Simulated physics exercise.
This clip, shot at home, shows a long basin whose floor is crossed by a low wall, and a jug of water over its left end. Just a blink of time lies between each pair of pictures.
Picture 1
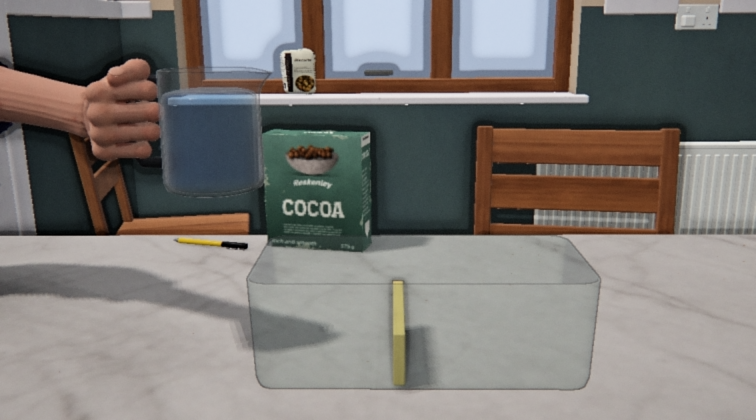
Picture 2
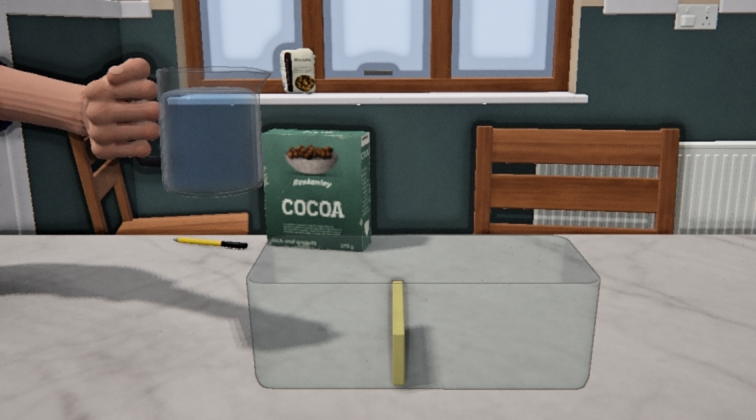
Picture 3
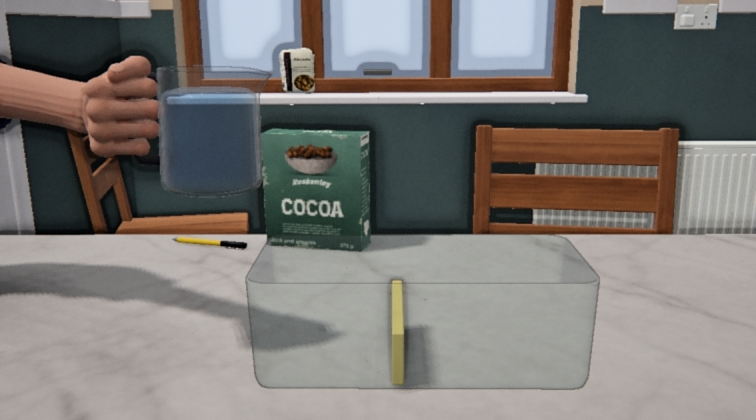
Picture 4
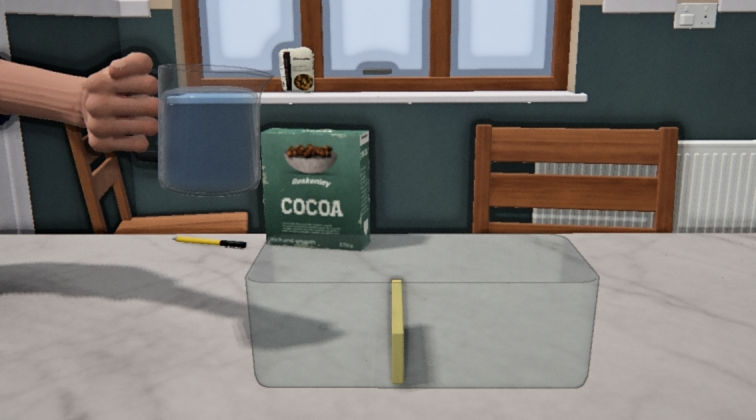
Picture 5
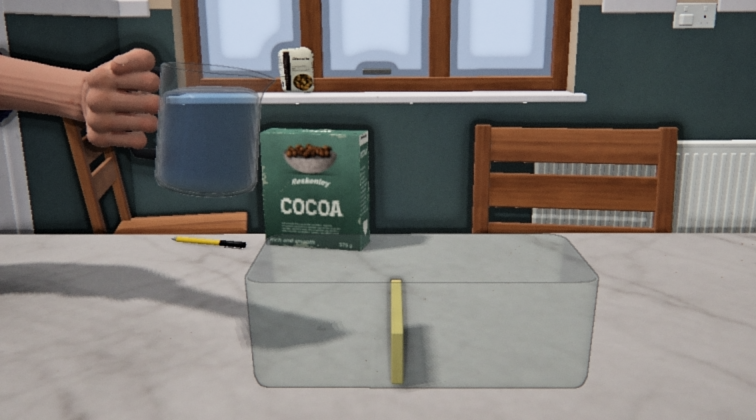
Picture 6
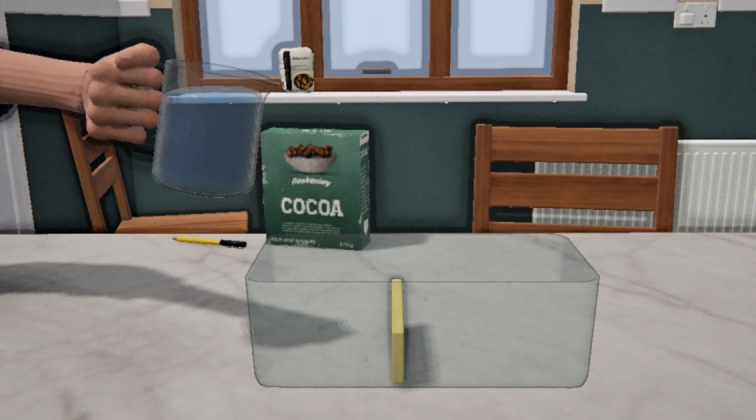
In a kitchen, a hand holds a jug of water still, then tilts it slightly rightward.
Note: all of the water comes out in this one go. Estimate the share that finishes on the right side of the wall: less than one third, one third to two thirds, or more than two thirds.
The share right of the wall ends up below a third.
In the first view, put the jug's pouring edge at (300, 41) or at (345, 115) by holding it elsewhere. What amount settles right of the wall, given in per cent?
Roughly 25 per cent, then roughly 65 per cent.
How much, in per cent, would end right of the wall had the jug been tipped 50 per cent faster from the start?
It comes to some 5 in a hundred.
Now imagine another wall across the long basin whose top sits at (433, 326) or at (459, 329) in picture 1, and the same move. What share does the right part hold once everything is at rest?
Well, it's close to 10 per cent for the first one, then 15 per cent for the other.
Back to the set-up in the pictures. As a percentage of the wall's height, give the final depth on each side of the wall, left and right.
The left comes to 50 % and the right to 0 %.
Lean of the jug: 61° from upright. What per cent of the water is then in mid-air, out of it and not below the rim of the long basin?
That works out near 10 percent.
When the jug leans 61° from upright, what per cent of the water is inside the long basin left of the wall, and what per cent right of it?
Near 0 on the left, 0 on the right.
A moment on, the jug is tipped part way and 88 per cent is still to pour, 1 is left of the wall and 0 right of it.
Next, the jug is tipped on its side and 44 per cent is still to pour, 35 is left of the wall and 0 right of it.
Then the jug is tipped on its side and 12 per cent is still to pour, 78 is left of the wall and 2 right of it.
Later the jug is tipped on its side and 3 per cent is still to pour, 91 is left of the wall and 3 right of it.
Finally, 94 per cent lies left of the wall, 3 right of it and 2 outside.
